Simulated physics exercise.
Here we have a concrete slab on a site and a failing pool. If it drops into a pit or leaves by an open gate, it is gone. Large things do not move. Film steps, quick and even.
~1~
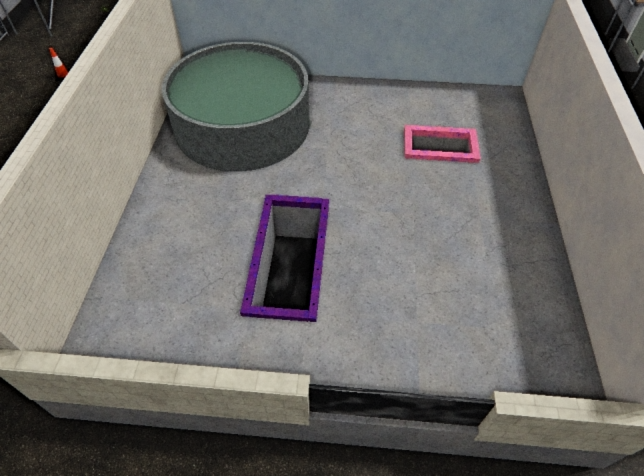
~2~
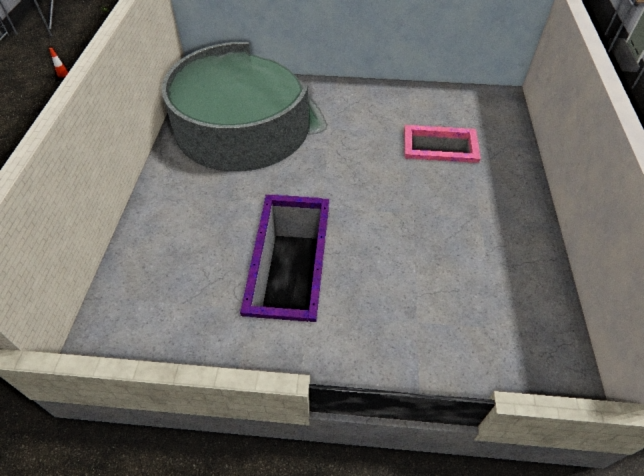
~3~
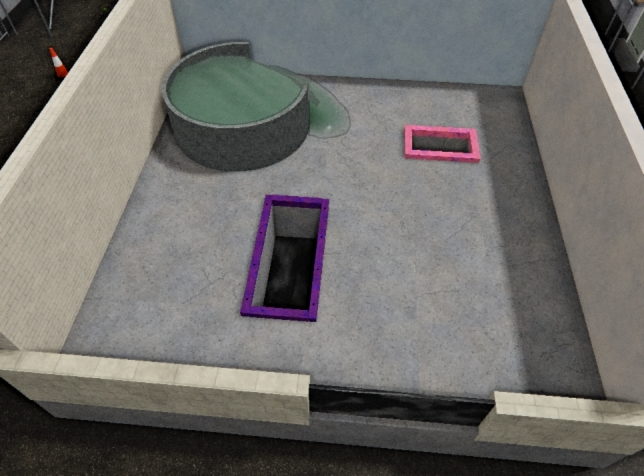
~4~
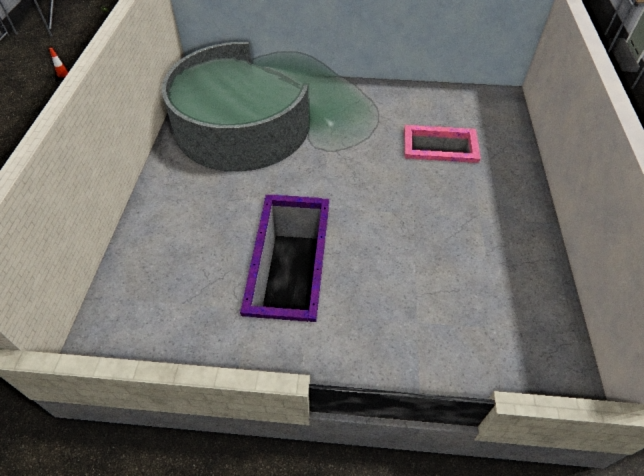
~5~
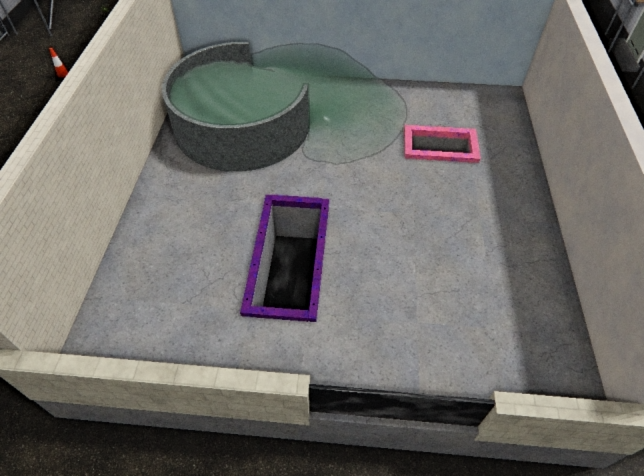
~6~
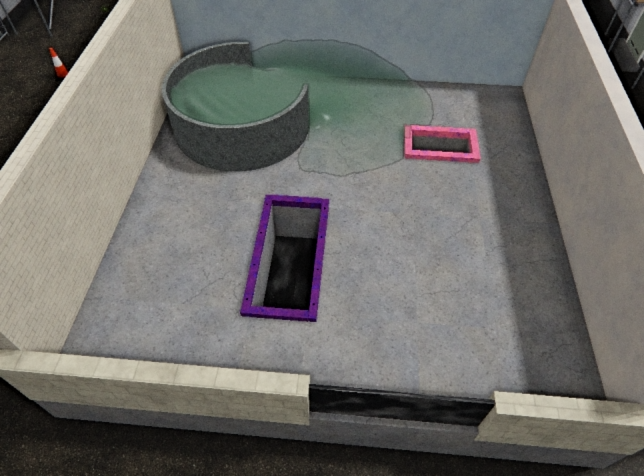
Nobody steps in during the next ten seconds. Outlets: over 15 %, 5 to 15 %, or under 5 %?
The gate ends up with a share that stays below five per cent, the purple pit ends up with a share that stays below five per cent, the pink pit ends up with a share within five to fifteen per cent.
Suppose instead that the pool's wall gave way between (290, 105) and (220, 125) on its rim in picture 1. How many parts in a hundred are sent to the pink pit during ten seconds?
Pink: 0 %.
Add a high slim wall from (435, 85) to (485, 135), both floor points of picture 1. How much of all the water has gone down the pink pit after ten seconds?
In per cent: Pink 35.
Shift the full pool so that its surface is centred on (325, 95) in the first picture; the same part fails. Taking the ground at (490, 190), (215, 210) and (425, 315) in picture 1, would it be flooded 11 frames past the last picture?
In sequence: Inundated, next unflooded, then unflooded.
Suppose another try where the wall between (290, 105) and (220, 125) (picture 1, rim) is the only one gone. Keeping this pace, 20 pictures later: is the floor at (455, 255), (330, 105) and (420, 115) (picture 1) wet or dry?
Well, the first is hit by the spill, the next missed by the spill, the last missed by the spill.
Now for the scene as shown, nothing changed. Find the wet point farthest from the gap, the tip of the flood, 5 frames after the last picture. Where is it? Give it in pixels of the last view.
Somewhere about (521, 88).
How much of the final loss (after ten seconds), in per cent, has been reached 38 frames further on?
It comes to around 90 per cent.
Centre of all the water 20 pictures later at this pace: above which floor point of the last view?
Roughly (369, 134) in the last picture.
A moment on, water covers 25 % of the floor; the gate 0 %, the purple pit 0 %, the pink pit 0 %.
Next, water covers 35 % of the floor; the gate 0 %, the purple pit 0 %, the pink pit 1 %.
Then, water covers 65 % of the floor; the gate 0 %, the purple pit 0 %, the pink pit 4 %.
Later, water covers 90 % of the floor; the gate 0 %, the purple pit 0 %, the pink pit 9 %.
In the end, water covers 100 % of the floor; the gate 0 %, the purple pit 0 %, the pink pit 9 %.
